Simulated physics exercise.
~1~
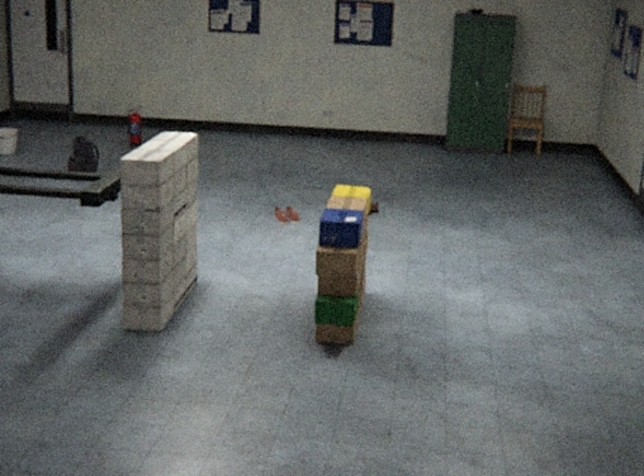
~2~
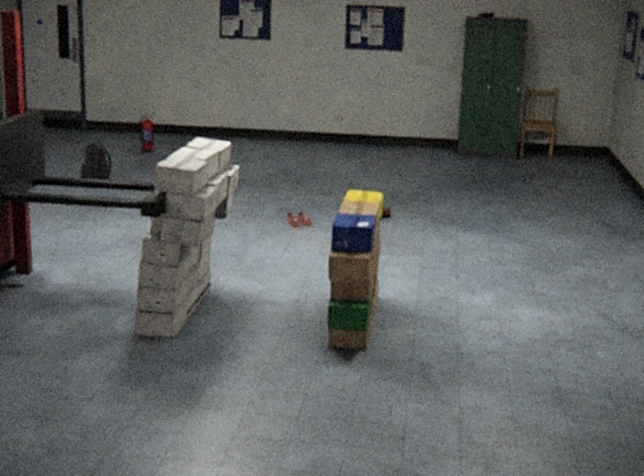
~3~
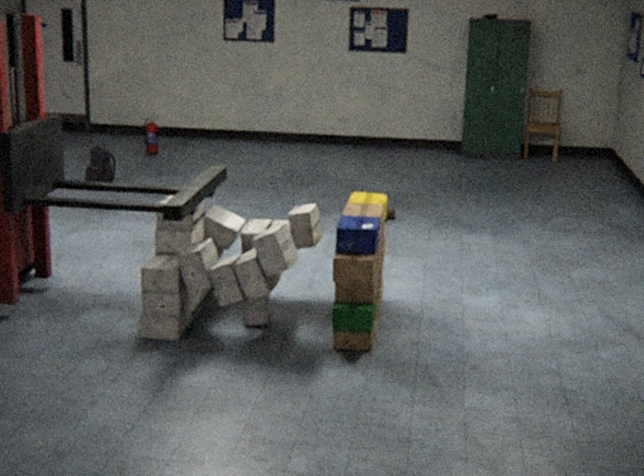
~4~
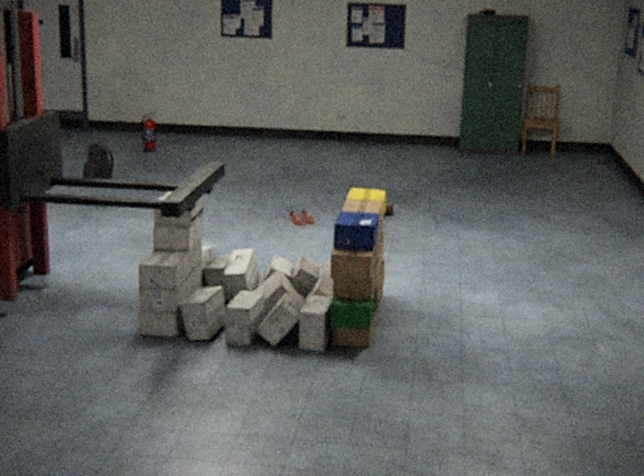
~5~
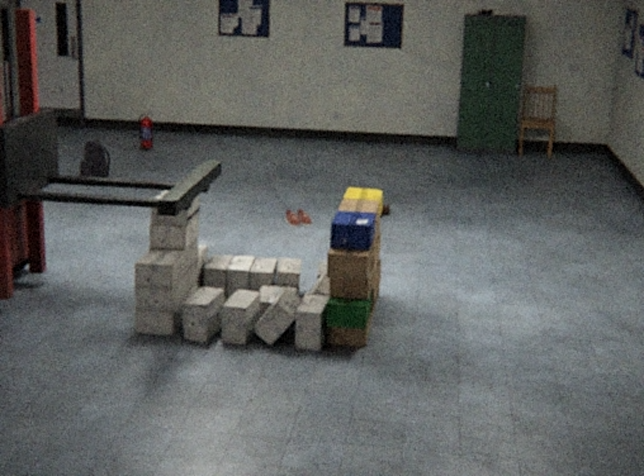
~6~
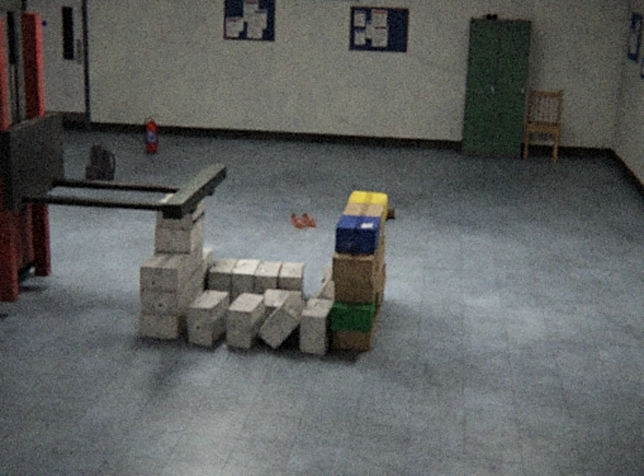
In the video, a lift truck with a beam across its forks drives in from the left and pushes the upper part of a pale parcel wall, which topples rightward into a heap against a second wall that stays standing with its yellow, blue and green parcels in place.
